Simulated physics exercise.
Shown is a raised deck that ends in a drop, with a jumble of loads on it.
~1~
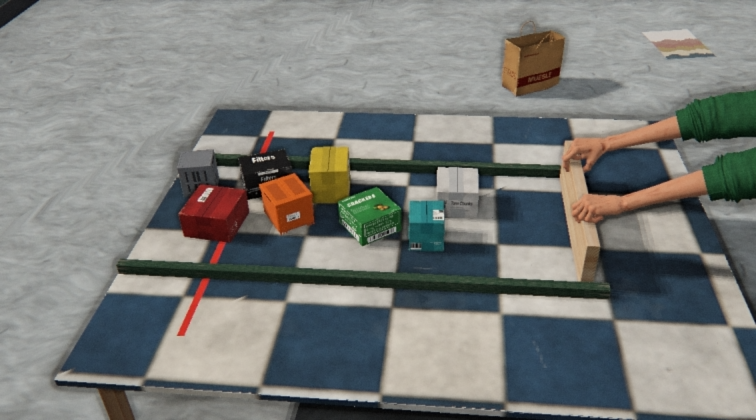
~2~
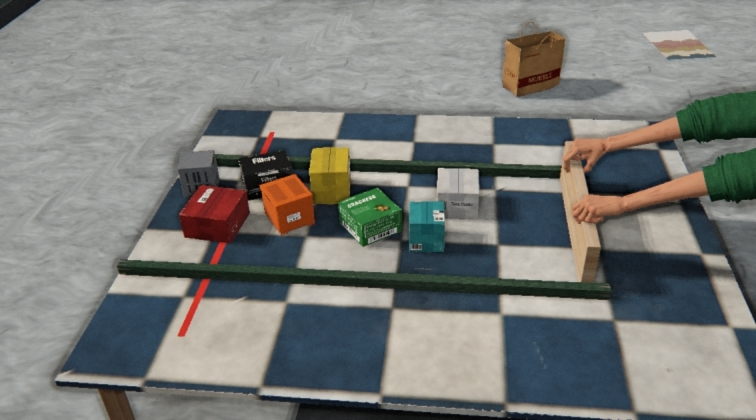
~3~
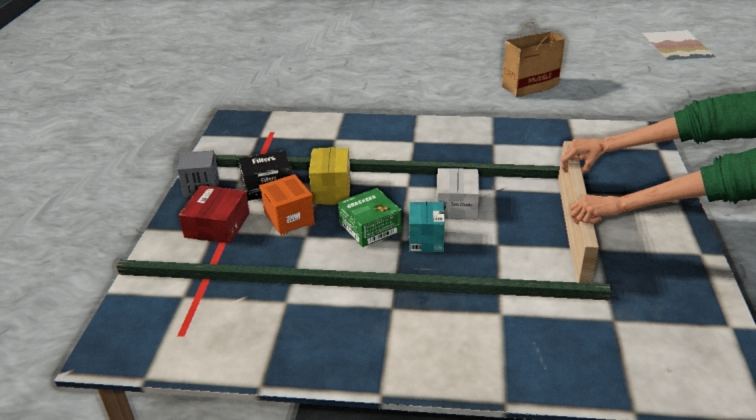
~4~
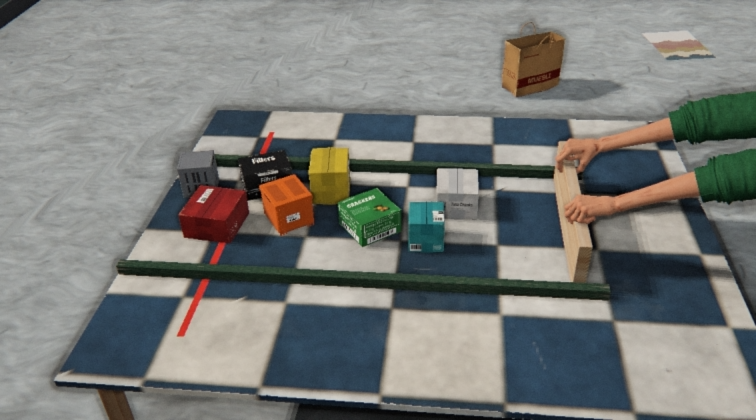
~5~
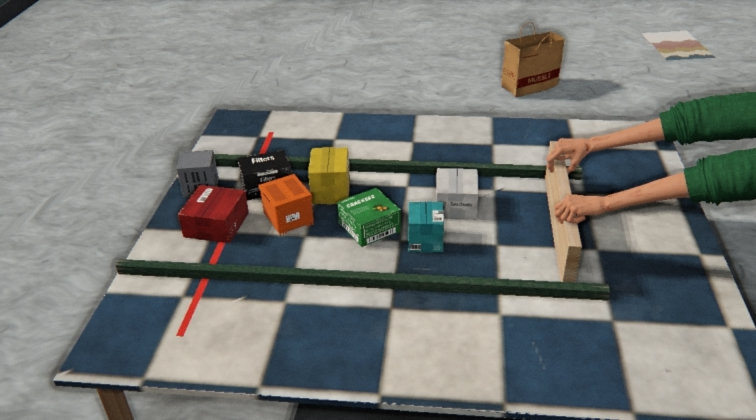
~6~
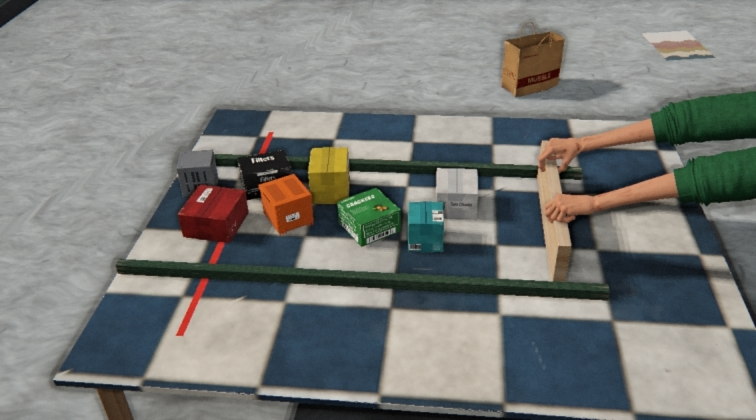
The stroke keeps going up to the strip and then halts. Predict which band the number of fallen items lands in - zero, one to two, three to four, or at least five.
The number that fall lands in the band three to four.
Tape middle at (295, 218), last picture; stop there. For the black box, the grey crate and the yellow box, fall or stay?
In the end the black box keeps its place, the grey crate drops and the yellow box keeps its place.
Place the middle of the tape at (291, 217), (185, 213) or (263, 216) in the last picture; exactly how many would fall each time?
Tallies in the order asked: 2, 6, 2.
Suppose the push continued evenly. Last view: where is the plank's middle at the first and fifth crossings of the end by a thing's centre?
At (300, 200) for the first, at (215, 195) for the fifth.
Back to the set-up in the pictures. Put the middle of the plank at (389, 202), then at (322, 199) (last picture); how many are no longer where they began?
Counts: 4 and 8.
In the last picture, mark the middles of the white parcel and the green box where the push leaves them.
For the white parcel it's (221, 184), and for the green box it's (172, 206).
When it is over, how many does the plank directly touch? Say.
That comes to 2.
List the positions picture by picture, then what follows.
In the first frame, grey crate (199, 173); red box (215, 213); black box (266, 174); plank (577, 209); tape (235, 215).
In the second frame, red box (216, 214); white parcel (458, 193).
In the third frame, black box (267, 175); yellow box (331, 176).
In the fourth frame, grey crate (199, 174); plank (571, 209).
In the fifth frame, red box (214, 213); green box (369, 217).
In the sixth frame, grey crate (198, 173); red box (214, 213); black box (266, 175); plank (552, 209); tape (234, 215).
A little later, none off yet; grey crate at rest near (198, 173); red box at rest near (214, 213); black box at rest near (266, 175).
Next, none off yet; grey crate at rest near (198, 173); red box shifted a little near (185, 218); black box shifted a little near (242, 173).
When it is over, the number that fall off is three or four; down, orange tote, black box, red box and grey crate.
